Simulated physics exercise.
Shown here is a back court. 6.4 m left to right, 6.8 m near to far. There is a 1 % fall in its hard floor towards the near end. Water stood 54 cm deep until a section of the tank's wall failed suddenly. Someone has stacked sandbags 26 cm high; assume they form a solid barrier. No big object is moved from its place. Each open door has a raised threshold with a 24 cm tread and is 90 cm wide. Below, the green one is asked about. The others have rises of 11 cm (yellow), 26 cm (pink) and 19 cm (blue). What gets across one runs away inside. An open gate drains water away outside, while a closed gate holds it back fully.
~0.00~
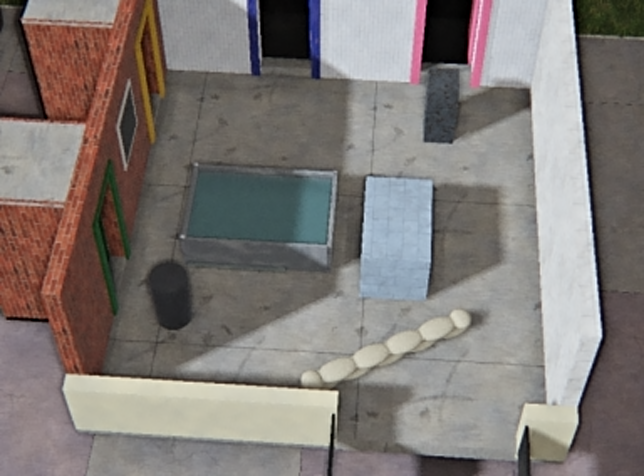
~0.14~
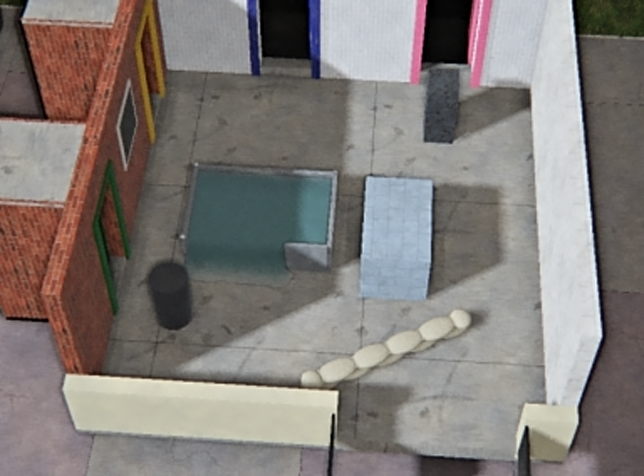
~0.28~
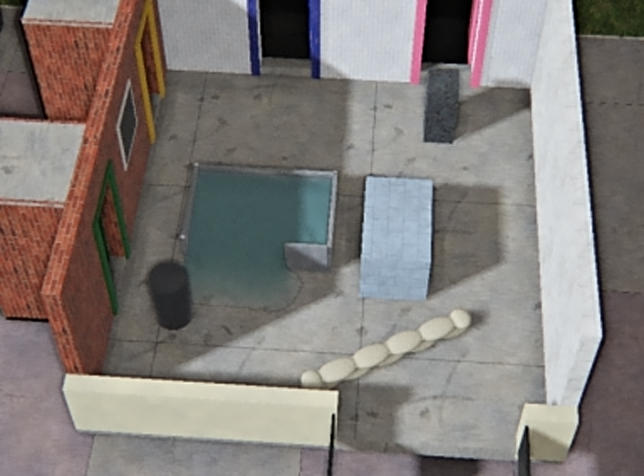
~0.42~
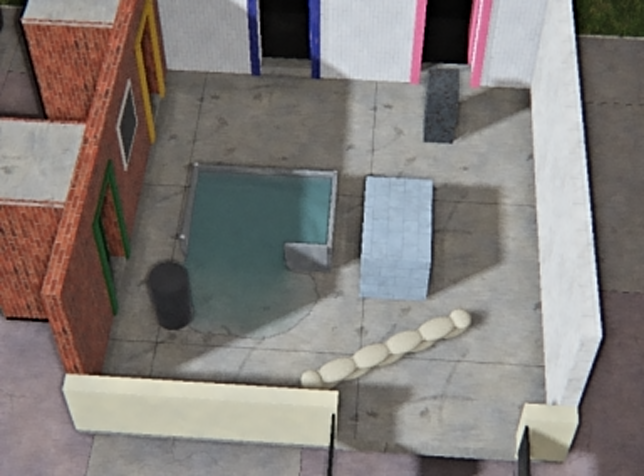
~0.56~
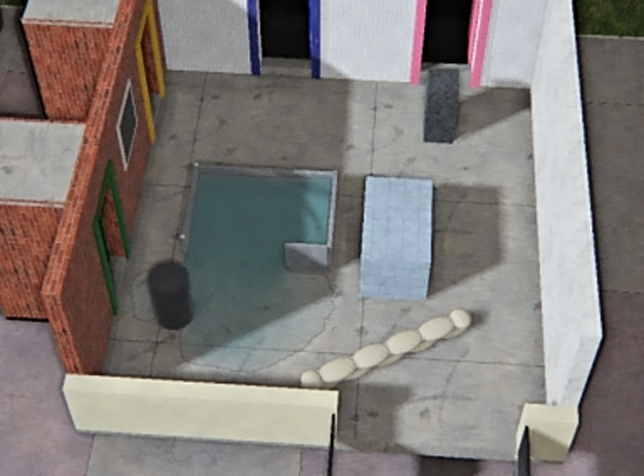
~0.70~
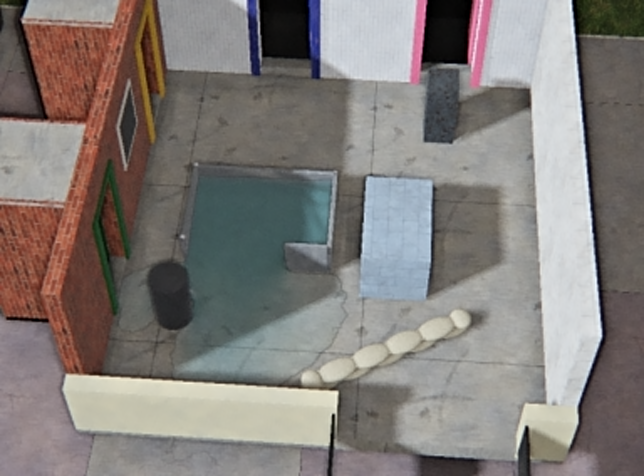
In a walled back court, water pours from an opened tank and spreads across the floor.
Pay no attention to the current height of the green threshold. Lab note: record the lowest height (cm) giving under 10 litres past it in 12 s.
Lowest height: 17 cm.
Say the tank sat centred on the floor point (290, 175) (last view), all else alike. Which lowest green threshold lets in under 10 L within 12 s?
That setup calls for roughly 17 cm.
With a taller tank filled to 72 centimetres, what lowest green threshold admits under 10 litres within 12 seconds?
Required height: Approx. 24 cm.
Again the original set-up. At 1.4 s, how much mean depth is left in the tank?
I'd put it near 28 cm.
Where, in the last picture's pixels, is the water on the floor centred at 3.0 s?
Look at about (240, 319) in the last view.
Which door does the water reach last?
The answer is the pink door.
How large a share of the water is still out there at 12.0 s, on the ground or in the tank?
I'd estimate some 82 in a hundred.
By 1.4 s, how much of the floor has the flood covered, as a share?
Approximately 20 % of it.
After 1.4 s water covers 20 % of the floor, deepest (36 cm) near (191, 297); 11 cm at the green door, 6 litres in over its 7 cm threshold.
After 3.0 s water covers 35 % of the floor, deepest (24 cm) near (95, 407); 12 cm at the green door, 85 litres in over its 7 cm threshold.
After 12.0 s water covers 95 % of the floor, deepest (8 cm) near (171, 412); 5 cm at the green door, 132 litres in over its 7 cm threshold.
At the green door as built, the water arrived by 0.8 s and peaked near 14 cm at 3.2 s.
With a threshold of 15 cm, 21 litres would have come in within the 12 s; with 20.5 cm, 3 litres. So under 10 litres takes about 17 cm.
